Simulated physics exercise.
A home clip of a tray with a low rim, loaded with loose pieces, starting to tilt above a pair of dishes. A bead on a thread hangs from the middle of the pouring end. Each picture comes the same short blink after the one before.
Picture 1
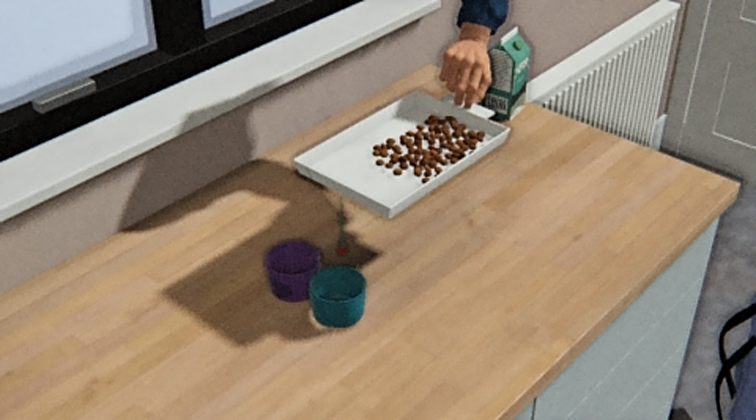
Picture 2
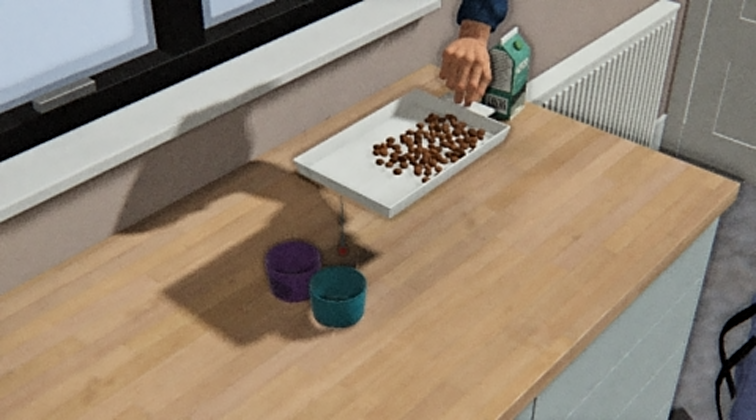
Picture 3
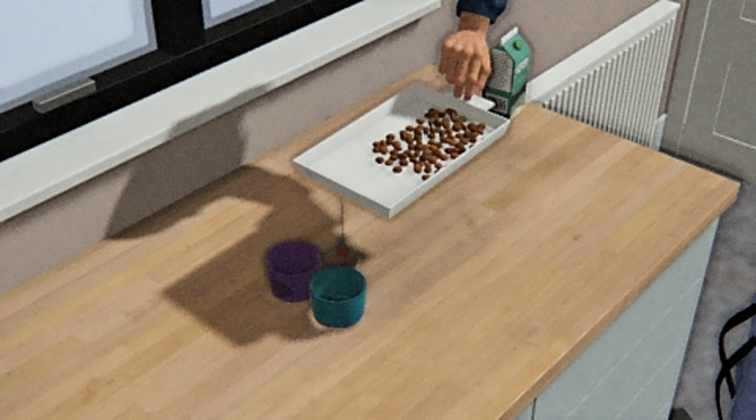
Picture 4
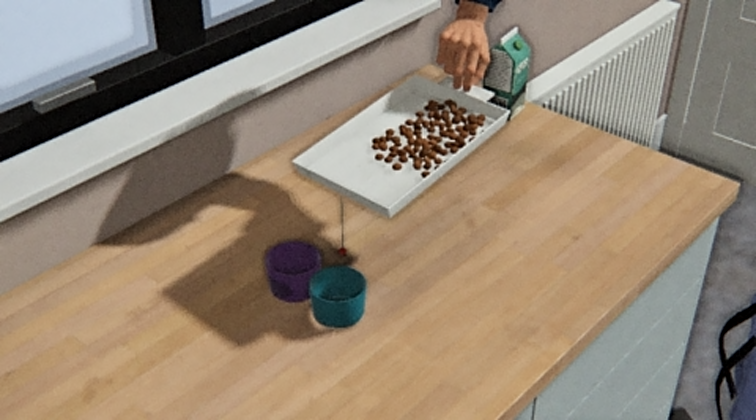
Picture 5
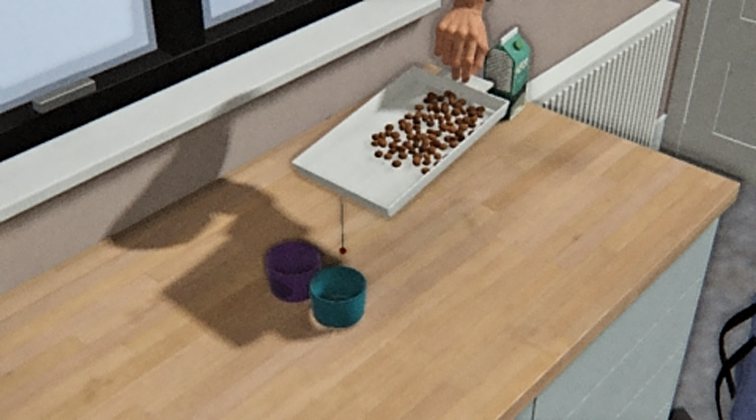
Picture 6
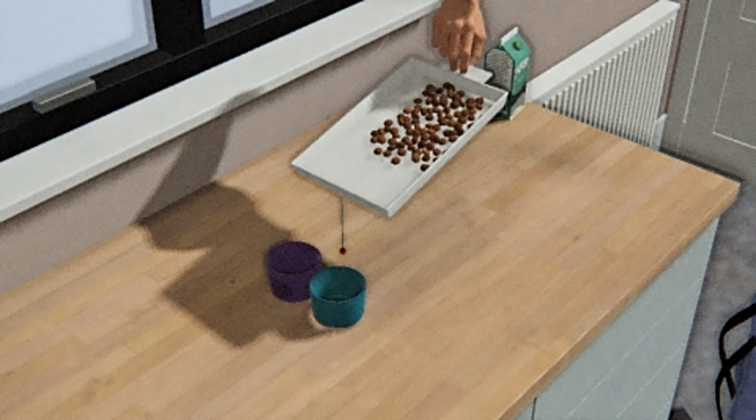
Kitchen worktop by a window, a hand slightly tilting a white tray of brown pieces above purple and teal dishes.
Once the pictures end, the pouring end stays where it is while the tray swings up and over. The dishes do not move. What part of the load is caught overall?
Caught overall: The larger part.
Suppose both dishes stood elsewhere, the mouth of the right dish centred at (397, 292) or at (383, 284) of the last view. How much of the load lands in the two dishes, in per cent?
Roughly 0 per cent, and 0 per cent.
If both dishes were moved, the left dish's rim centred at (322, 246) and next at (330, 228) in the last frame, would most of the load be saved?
At the first place not half, at the second less than half.
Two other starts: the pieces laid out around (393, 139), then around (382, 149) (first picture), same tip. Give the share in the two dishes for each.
About 80 and 80 per cent.
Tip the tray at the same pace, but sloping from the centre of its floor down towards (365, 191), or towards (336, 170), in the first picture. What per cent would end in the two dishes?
In turn 60 and 50 in a hundred.
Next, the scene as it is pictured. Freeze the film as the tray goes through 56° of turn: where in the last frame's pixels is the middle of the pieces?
Close to (343, 180).
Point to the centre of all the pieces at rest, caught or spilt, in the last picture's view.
At about (304, 291).
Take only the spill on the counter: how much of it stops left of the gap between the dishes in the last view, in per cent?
Some 60 per cent.
Soon after the last picture, tray tipped steeply; nearly all on the tray; a stray few in the air.
A little later, tray tipped right over; most on the tray; a small part in the right dish; a small part in the left dish; a small part outside both; a stray few in the air.
Later still, tray tipped past a quarter turn; about a third in the right dish; about half in the left dish; about a quarter outside both.
At rest, tray tipped past a quarter turn; about a third in the right dish; about half in the left dish; about a quarter outside both.
